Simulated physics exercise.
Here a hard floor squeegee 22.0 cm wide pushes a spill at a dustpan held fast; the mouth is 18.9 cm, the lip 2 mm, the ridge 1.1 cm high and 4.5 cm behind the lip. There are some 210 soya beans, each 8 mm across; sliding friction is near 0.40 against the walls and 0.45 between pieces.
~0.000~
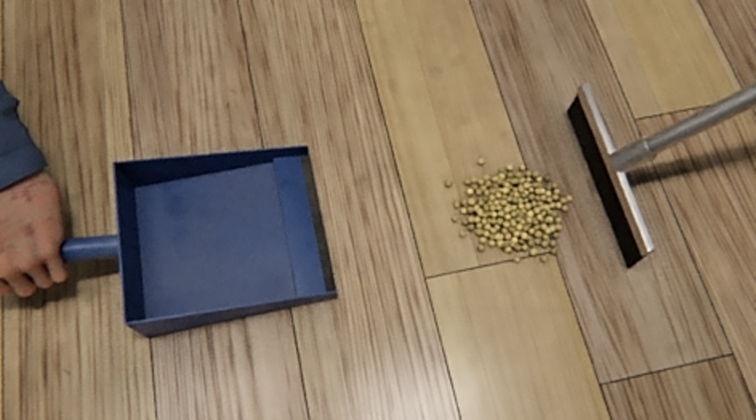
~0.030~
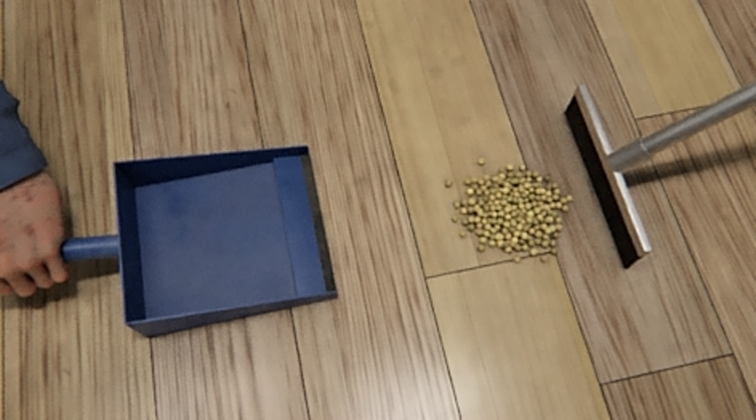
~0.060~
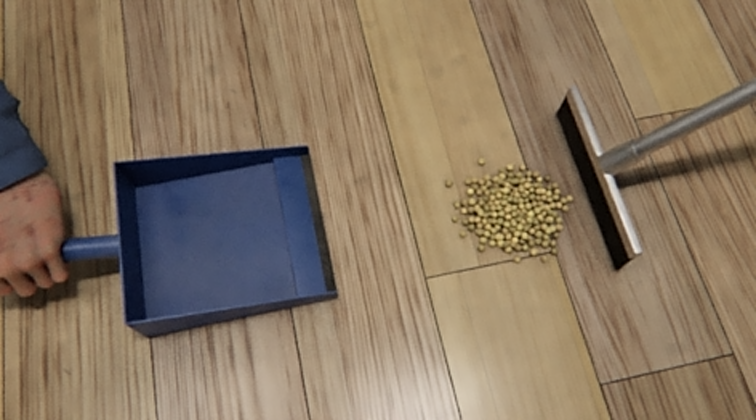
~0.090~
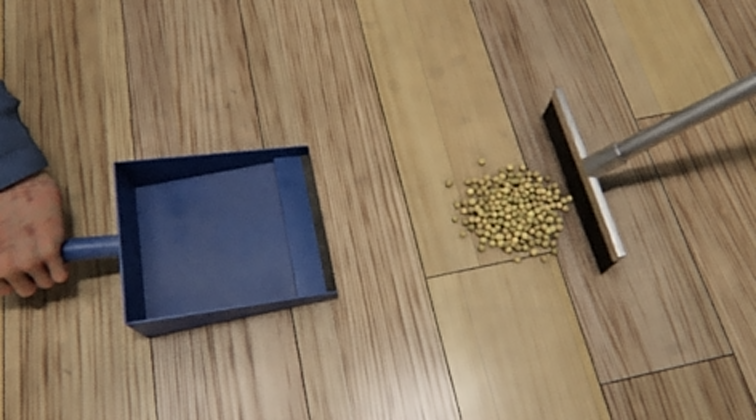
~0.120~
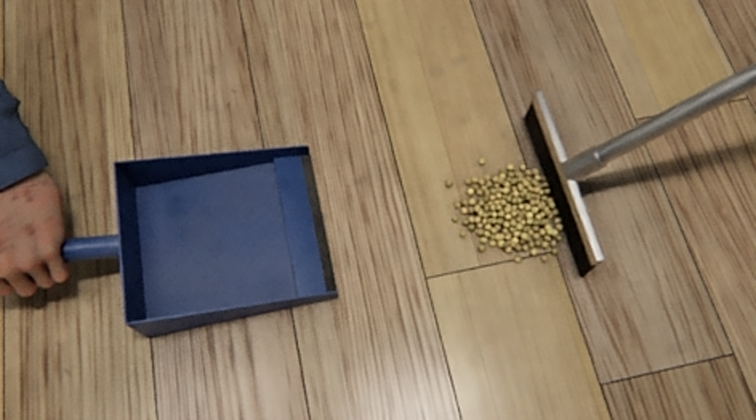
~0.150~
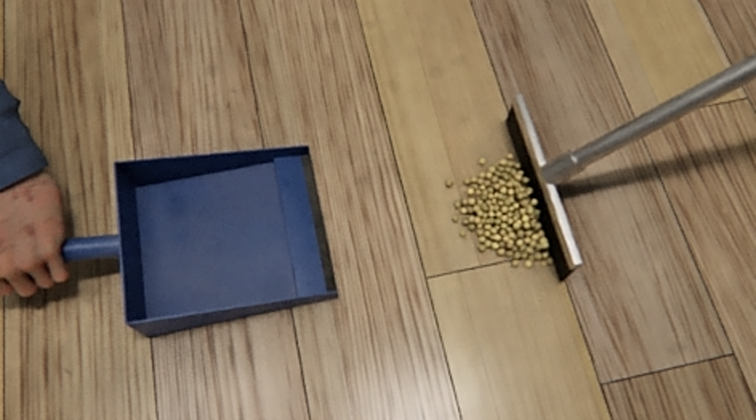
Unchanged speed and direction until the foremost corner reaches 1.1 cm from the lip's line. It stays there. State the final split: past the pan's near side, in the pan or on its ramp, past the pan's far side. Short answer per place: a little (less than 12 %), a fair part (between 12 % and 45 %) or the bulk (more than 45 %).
Past the pan's near side - a fair part, in the pan or on its ramp - the bulk, past the pan's far side - a little.
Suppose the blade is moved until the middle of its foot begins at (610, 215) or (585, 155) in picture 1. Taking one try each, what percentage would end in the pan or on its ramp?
Close to 55 in a hundred, then close to 50 in a hundred.
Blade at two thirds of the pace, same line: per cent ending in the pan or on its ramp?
Near 60 %.
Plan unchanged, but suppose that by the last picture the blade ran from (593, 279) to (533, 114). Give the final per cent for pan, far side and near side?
Pan 35, far 5, near 35.
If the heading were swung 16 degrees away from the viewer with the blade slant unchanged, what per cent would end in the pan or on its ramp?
About 40 percent would end up there.
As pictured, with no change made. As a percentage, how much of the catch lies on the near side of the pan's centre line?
Roughly 60 per cent.
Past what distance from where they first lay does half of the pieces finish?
It comes to some 28 cm.
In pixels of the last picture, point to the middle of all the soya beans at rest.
Roughly (291, 249).
After 0.30 s, middle of the blade 13 cm from the lip; 0 % over the lip, far side 0 %, near side 15 %.
After 0.41 s, middle of the blade 4 cm from the lip; 0 % over the lip, far side 5 %, near side 15 %.
After 0.64 s, middle of the blade 1 cm from the lip; 60 % over the lip, far side 5 %, near side 20 %.
In the end, at 1.6 s, near side 20 %, pan 60 %, far side 5 %, in front of the lip or behind the blade 20 %.
